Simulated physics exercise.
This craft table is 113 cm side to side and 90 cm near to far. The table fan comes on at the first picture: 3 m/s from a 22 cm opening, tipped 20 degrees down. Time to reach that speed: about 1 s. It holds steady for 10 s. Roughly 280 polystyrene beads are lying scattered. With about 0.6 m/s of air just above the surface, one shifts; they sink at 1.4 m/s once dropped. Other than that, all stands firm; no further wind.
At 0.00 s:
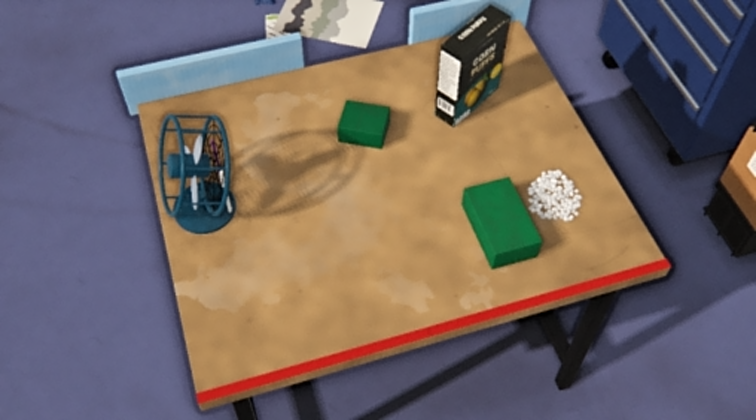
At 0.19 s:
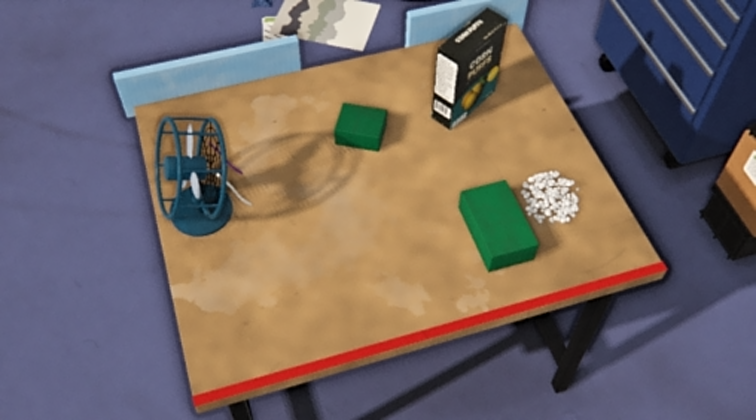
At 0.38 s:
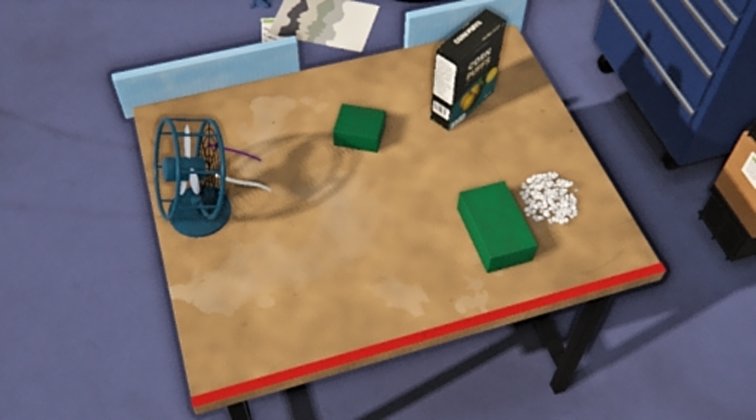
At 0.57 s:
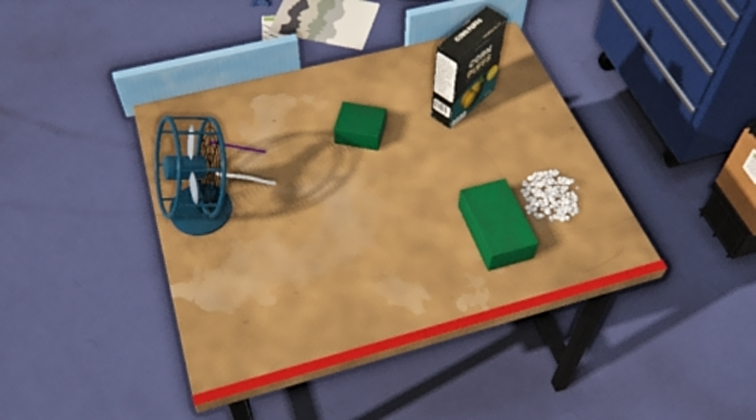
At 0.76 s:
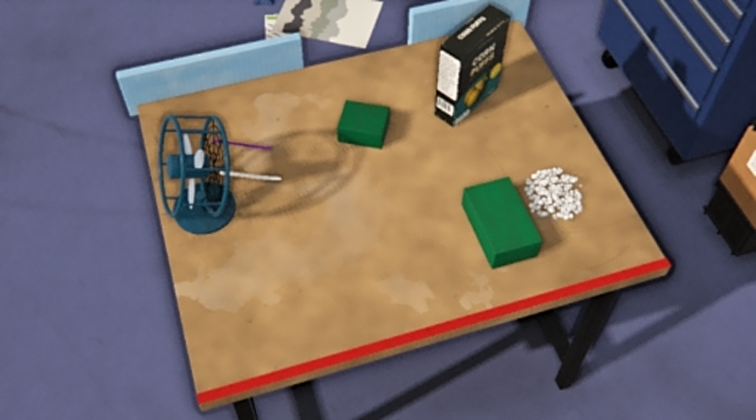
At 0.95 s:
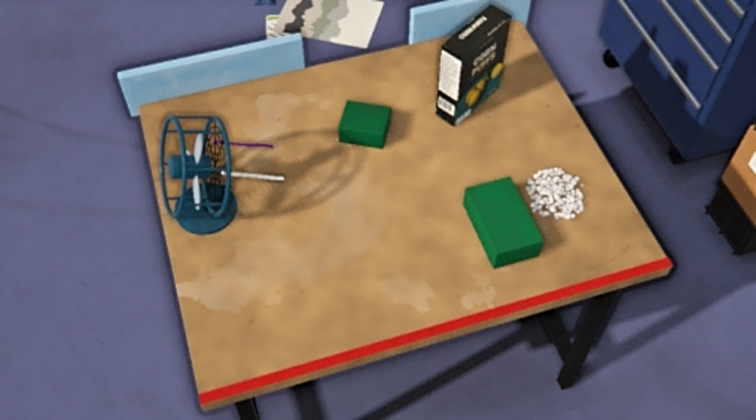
A wooden craft table held a blue fan, two green blocks, a black carton and scattered white beads; the fan's ribbons lifted and streamed out to the right, while the beads stayed put.
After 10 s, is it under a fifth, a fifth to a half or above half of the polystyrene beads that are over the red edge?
Looks like fewer than twenty in a hundred get there.
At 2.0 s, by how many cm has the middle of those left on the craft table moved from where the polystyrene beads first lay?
Around 5 cm from the start.
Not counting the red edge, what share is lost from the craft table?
Estimate: Close to 100 per cent.
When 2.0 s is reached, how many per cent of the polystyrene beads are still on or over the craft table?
Estimated share: Close to 70 percent.
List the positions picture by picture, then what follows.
In the first frame, the middle of the polystyrene beads is near (553, 197), none has stirred yet and the mouth of the table fan is at (193, 166).
In the second frame, the middle of the polystyrene beads is near (550, 194), none has stirred yet and the red edge is centred on (444, 335).
In the third frame, the middle of the polystyrene beads is near (545, 197), none has stirred yet, the top of a block is at (498, 218) and the top of a carton is at (472, 34).
In the fourth frame, the middle of the polystyrene beads is near (546, 194) and none has stirred yet.
In the fifth frame, the middle of the polystyrene beads is near (550, 192) and none has stirred yet.
In the sixth frame, the middle of the polystyrene beads is near (552, 192) and none has stirred yet.
After 2.0 s, 0 % are over the red edge; the middle of those still in play is near (568, 198); 22 % have settled or left.
After 3.2 s, 0 % are over the red edge; the middle of those still in play is near (569, 192); 70 % have settled or left.
After 5.5 s, 0 % are over the red edge; 99 % have settled or left.
After 10.0 s, at the end, 0 % are over the red edge.
